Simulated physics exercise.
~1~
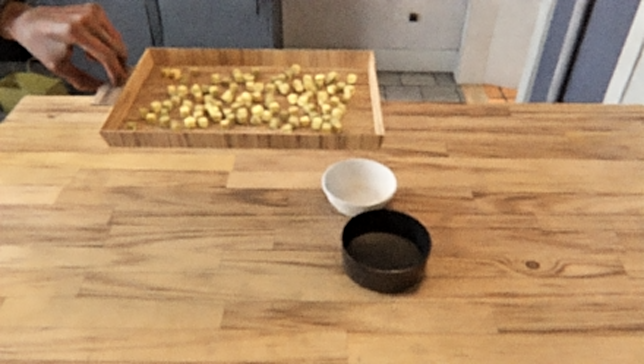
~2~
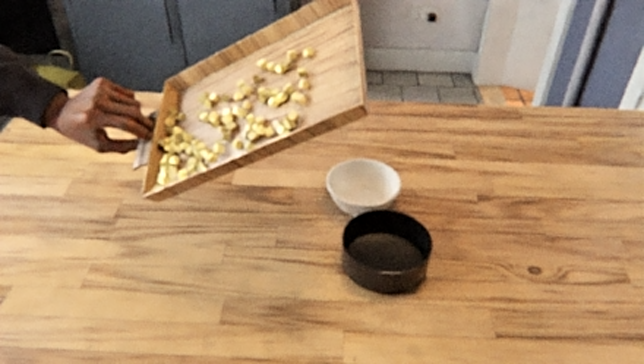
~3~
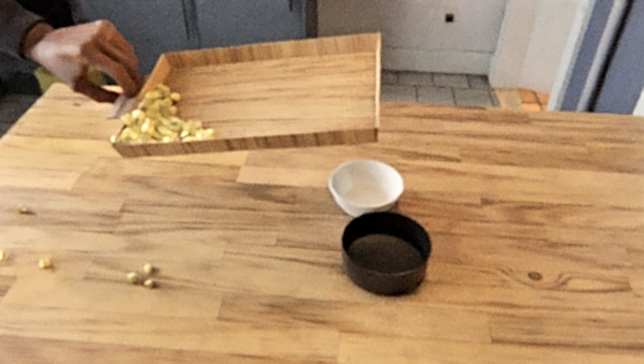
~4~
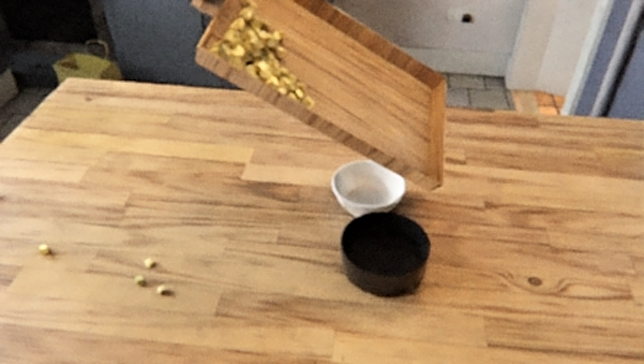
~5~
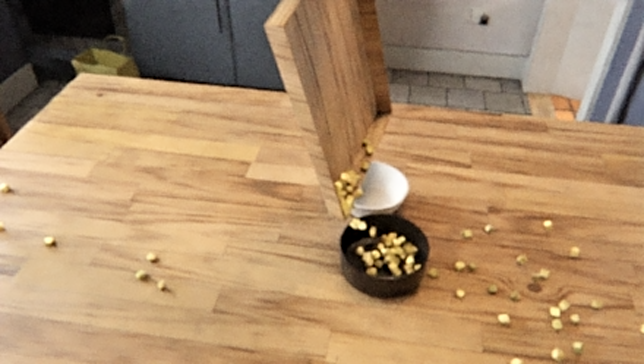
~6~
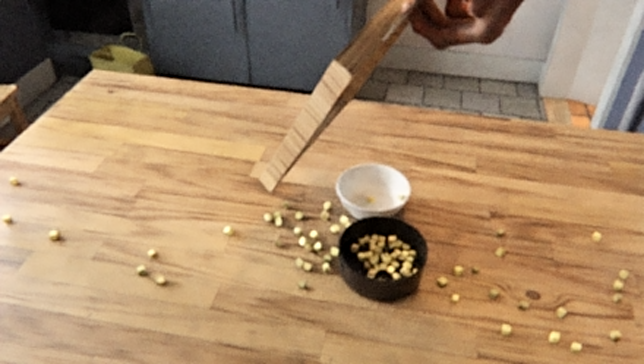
The video shows a hand tilting a wooden tray of small yellowish cubes above a wooden table, spilling a few at left, then swinging it steeply the other way, so that many land in a black dish and others scatter across the table around a white bowl.
